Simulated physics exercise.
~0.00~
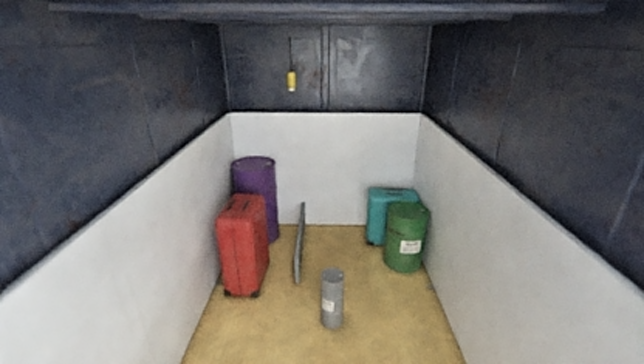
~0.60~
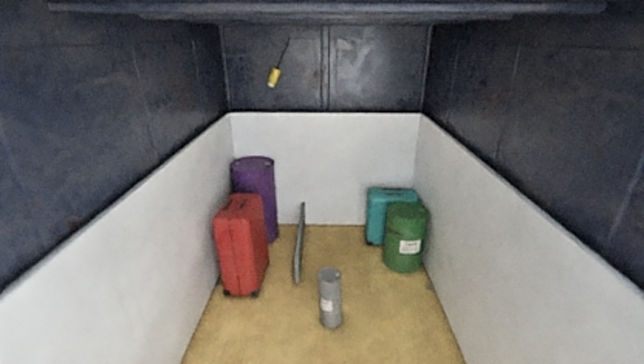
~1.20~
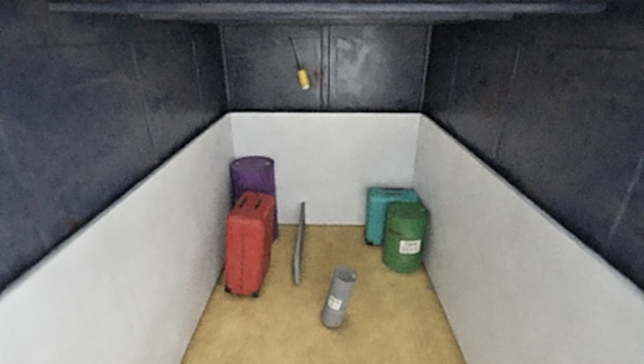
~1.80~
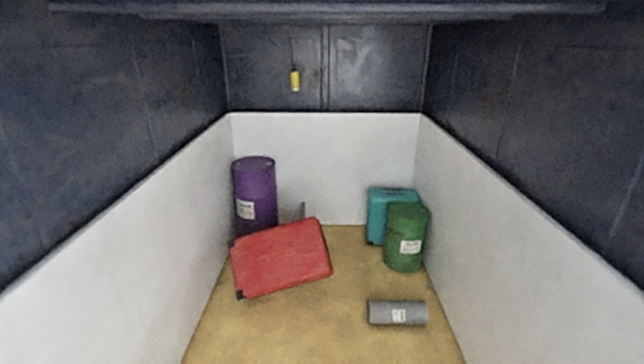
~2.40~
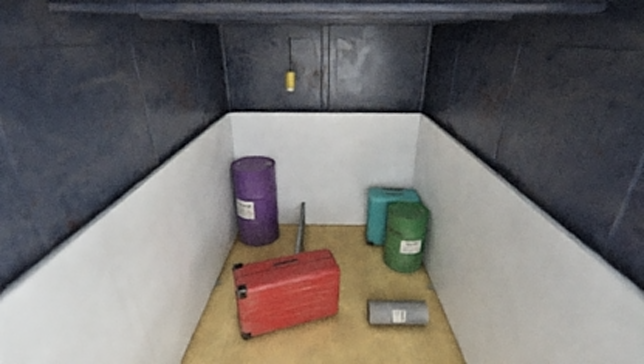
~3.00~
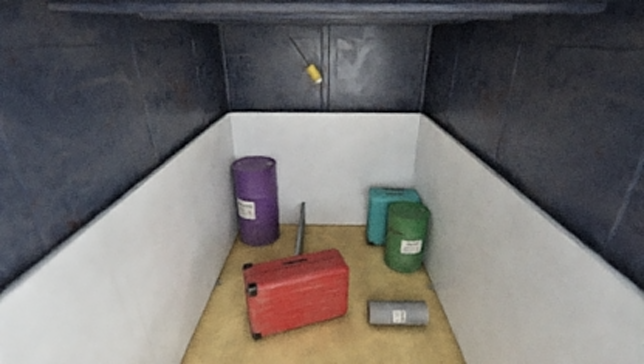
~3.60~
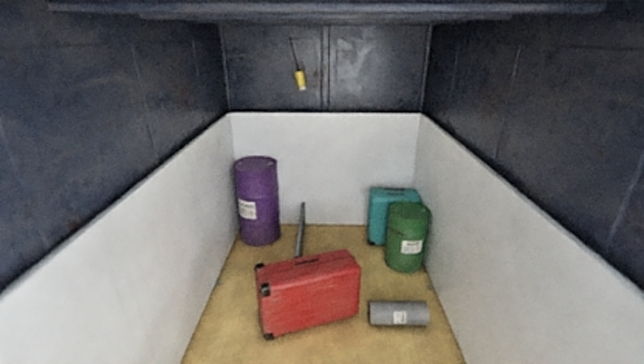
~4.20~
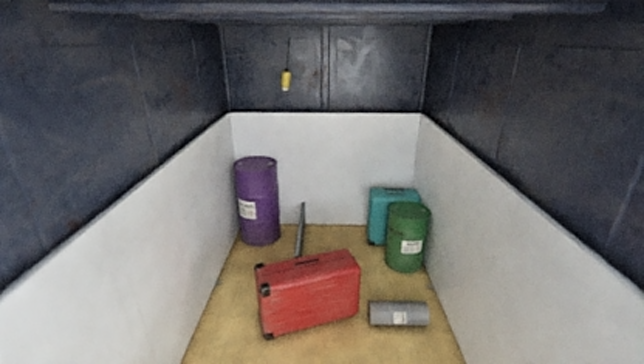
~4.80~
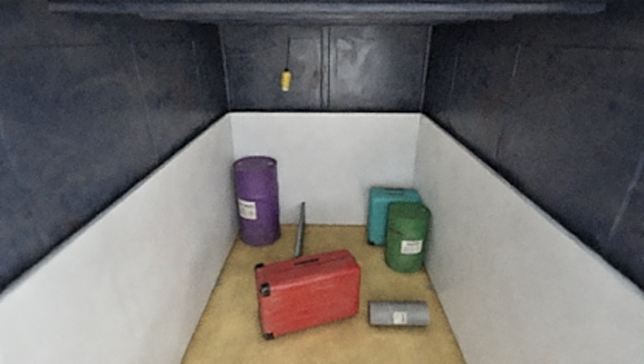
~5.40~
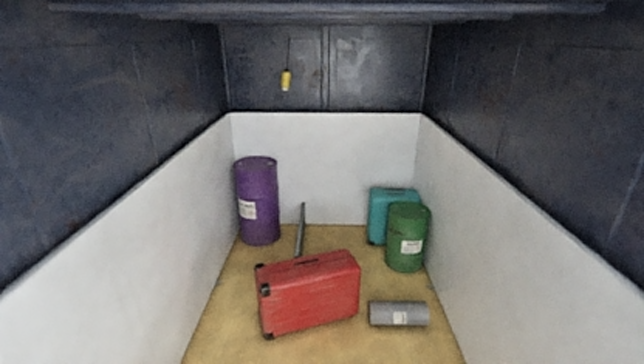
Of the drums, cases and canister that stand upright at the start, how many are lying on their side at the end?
Two of them are lying on their side at the end, the red case and the grey canister.
A red case and a small grey canister stand loose on the tan floor of a van's load bay, seen from the rear towards the bulkhead. A purple drum stands behind the case on the left, a green drum and a turquoise case stand on the right, and a low grey board is fixed between them. As the yellow hanging lamp swings, the case and canister lean right and topple. The case comes down on its side, turns and slides a little further right. Finally both lie still near the front, while the drums and turquoise case remain upright.
